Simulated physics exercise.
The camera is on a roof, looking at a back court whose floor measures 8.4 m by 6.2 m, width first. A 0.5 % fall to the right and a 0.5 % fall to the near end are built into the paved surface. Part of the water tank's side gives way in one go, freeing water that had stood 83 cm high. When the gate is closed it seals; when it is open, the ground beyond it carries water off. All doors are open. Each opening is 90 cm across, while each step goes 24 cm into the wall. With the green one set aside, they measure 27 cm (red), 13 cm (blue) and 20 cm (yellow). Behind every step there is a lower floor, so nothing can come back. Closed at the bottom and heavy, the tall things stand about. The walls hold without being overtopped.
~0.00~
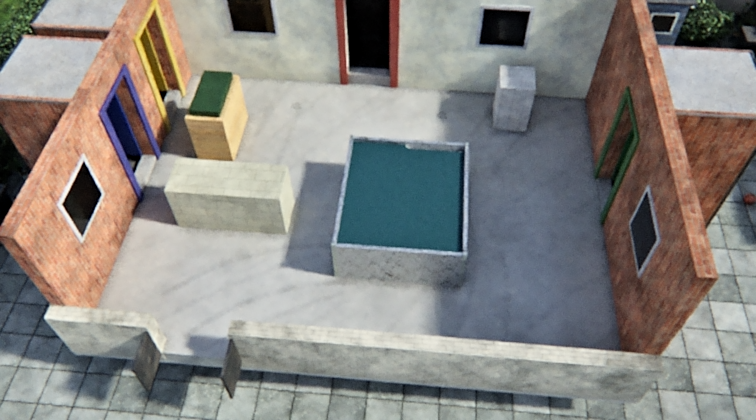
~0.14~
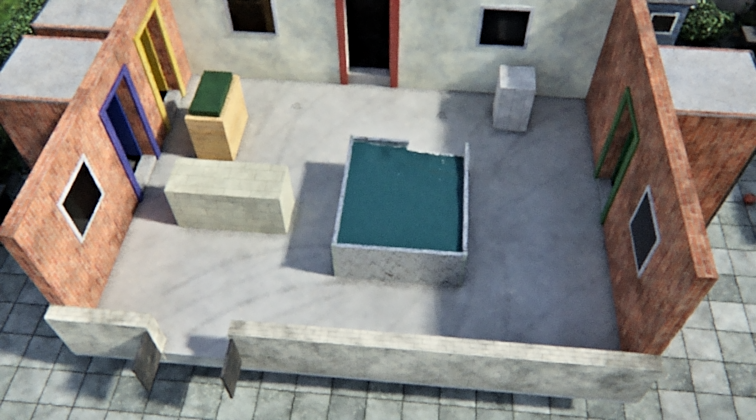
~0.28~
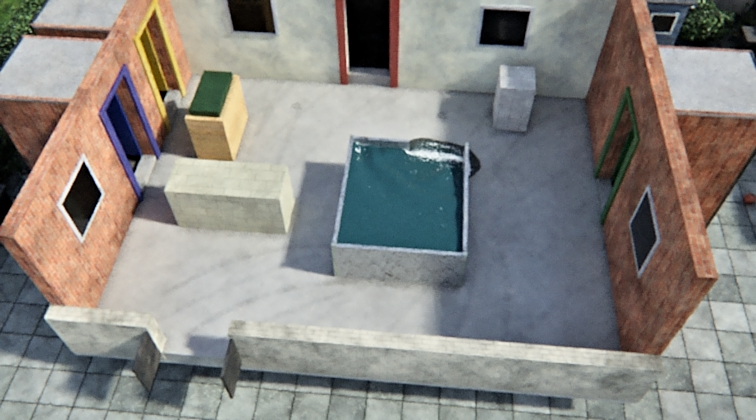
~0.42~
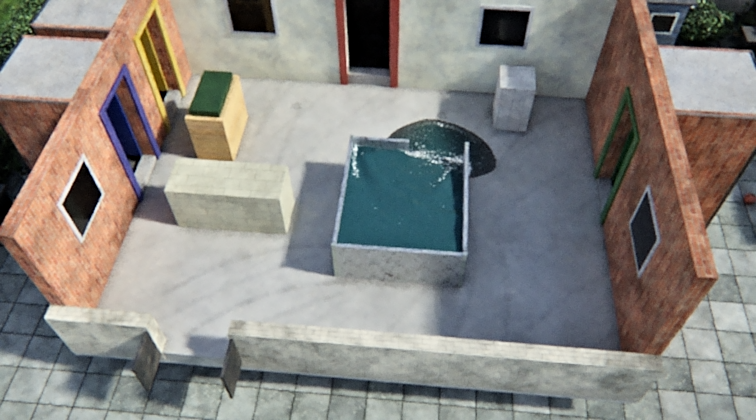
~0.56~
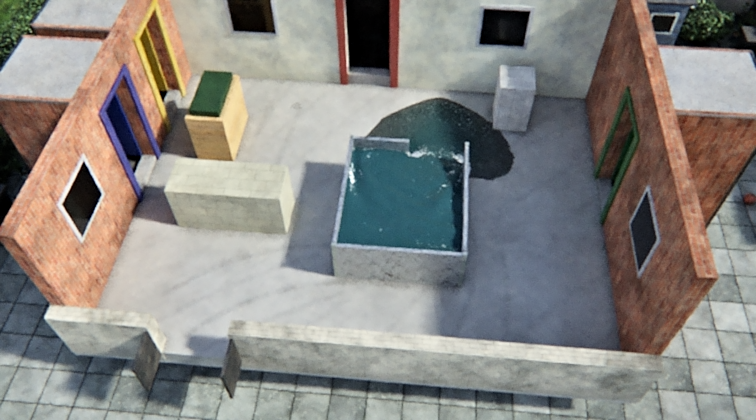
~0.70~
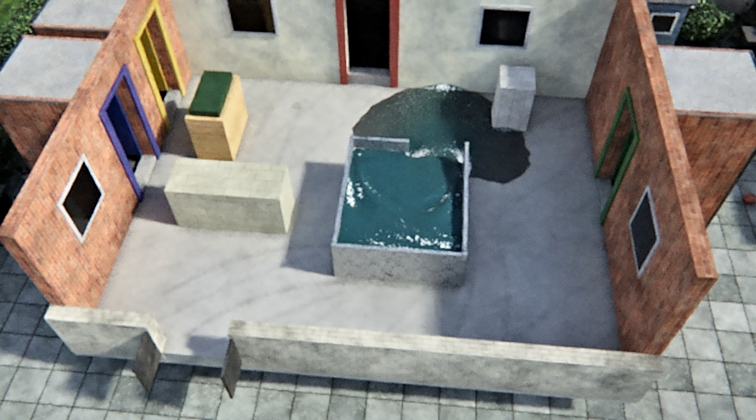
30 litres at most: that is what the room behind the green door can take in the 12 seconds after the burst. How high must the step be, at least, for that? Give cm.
About 7.5 cm.
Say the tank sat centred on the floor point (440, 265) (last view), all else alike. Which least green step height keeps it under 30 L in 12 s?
Minimum: Approx. 11.5 cm.
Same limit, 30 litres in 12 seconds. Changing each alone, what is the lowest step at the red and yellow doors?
Close to 15 cm (red) and close to 14.5 cm (yellow).
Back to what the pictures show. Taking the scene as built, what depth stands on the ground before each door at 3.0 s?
Lab note, cm: Yellow 6; blue 0; green 8; red 19.
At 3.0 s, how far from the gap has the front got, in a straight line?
Around 5.8 m from the gap.
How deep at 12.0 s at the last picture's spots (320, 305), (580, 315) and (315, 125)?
Approx. 11 / 10 / 6 cm.
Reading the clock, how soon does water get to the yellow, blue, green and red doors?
Yellow at 3.0 seconds, blue at 3.8 seconds, green at 2.2 seconds, red at 0.9 seconds.
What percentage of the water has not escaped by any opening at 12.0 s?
Around 94 percent is still there.
After 1.4 s water covers 20 % of the floor, deepest (48 cm) near (485, 94); it has not reached the green door.
After 3.0 s water covers 35 % of the floor, deepest (32 cm) near (450, 110); 8 cm at the green door, 0 litres in over its 7 cm step.
After 12.0 s water covers 100 % of the floor, deepest (16 cm) near (88, 332); 6 cm at the green door, 36 litres in over its 7 cm step.
At the green door as built, the water arrived by 2.2 s and peaked near 12 cm at 5.0 s.
Run again over the same 12 s with other heights there, 43 litres in over 6.5 cm, 19 litres over 8.5 cm. The limit of 30 litres is kept from about 7.5 cm up.
